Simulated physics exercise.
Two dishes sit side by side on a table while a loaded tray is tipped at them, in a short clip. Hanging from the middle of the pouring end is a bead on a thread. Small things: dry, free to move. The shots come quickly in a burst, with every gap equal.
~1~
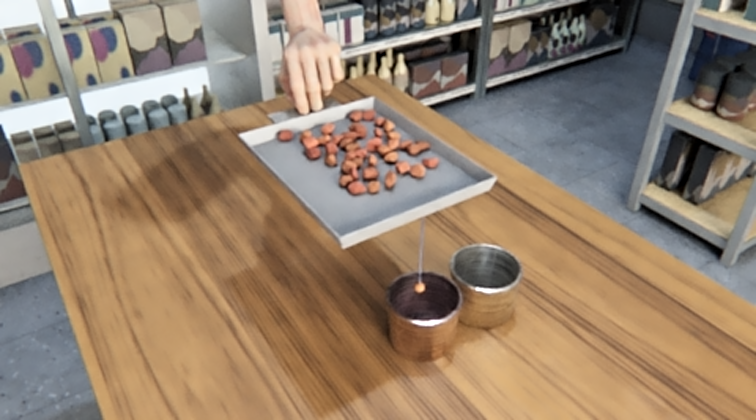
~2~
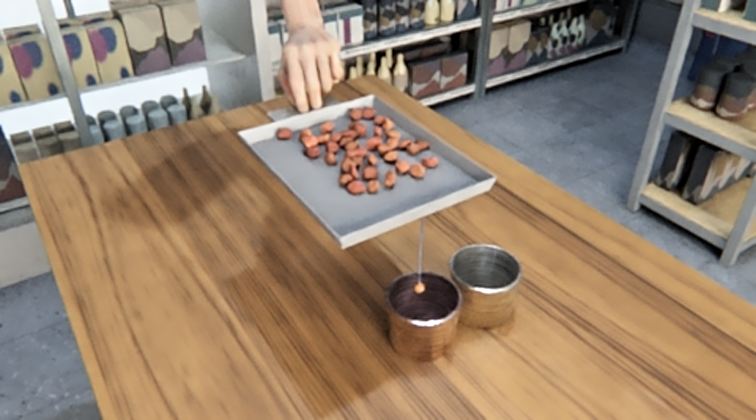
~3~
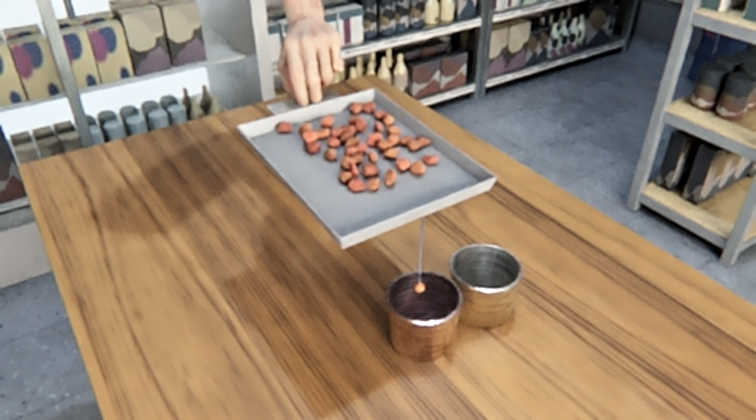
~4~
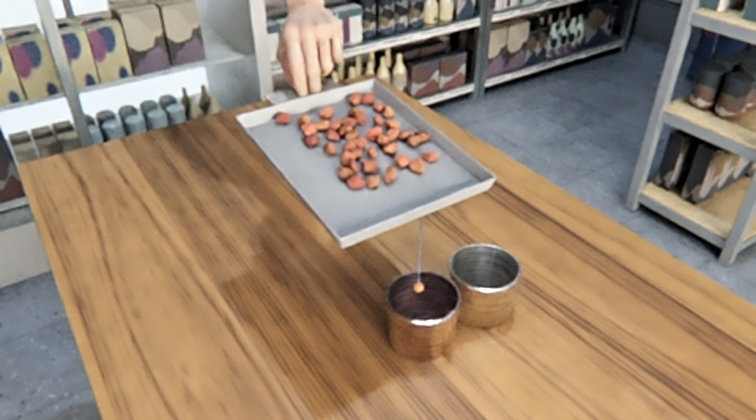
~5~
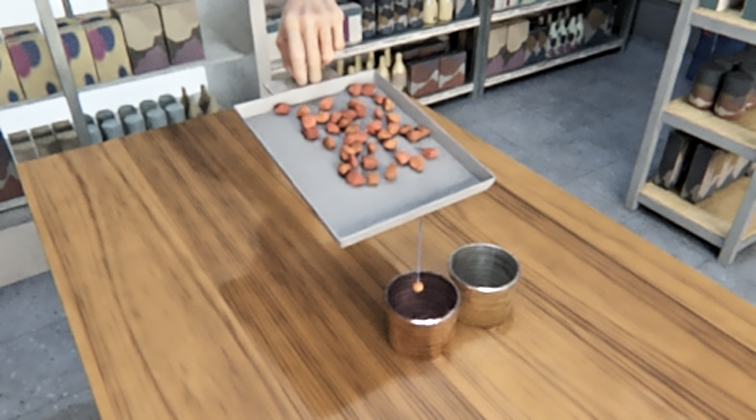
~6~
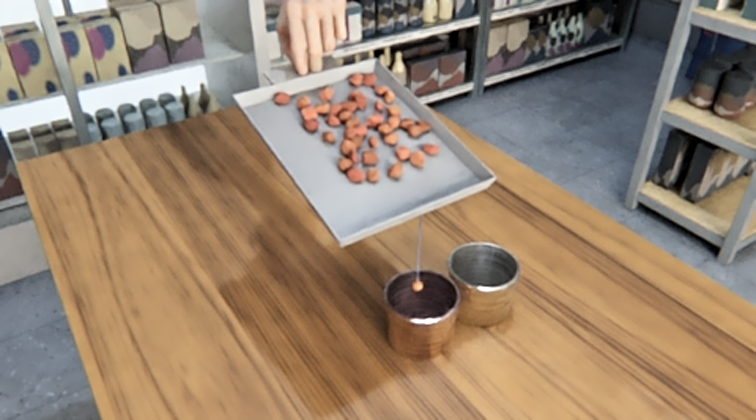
A hand slowly raises the far end of a tray of reddish-brown chunks above two dishes.
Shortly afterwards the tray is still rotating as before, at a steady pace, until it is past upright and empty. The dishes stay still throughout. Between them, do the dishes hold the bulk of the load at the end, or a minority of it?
The catch is going to fall below what is lost.
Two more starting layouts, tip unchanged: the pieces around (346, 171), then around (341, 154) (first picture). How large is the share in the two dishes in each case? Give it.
First 0 %, then 0 %.
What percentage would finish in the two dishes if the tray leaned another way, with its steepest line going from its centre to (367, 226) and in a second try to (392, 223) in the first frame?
Lab note: Try one about 0 %, try two about 0 %.
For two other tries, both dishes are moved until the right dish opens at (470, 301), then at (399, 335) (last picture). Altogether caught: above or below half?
First try: Higher than half; second try: Lower than half.
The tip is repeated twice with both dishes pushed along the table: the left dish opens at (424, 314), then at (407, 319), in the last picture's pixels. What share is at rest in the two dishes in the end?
The first gives 50 %, the second 50 %.
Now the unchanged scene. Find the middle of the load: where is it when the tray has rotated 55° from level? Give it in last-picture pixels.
I'd put the middle of the pieces at roughly (426, 192).
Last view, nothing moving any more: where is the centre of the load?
Roughly at (479, 411), give or take.
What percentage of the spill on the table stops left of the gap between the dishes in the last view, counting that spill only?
I'd put it at around 40 per cent.
Shortly afterwards, tray tipped steeply; all but a few on the tray; a little in the air.
Next, tray tipped right over; near half on the tray; only a few in the left dish; near a quarter outside both; near a quarter in the air.
Some moments later, tray tipped past a quarter turn; a little in the left dish; all but a few outside both.
In the end, tray tipped past a quarter turn; a little in the left dish; none at all in the right dish; all but a few outside both.
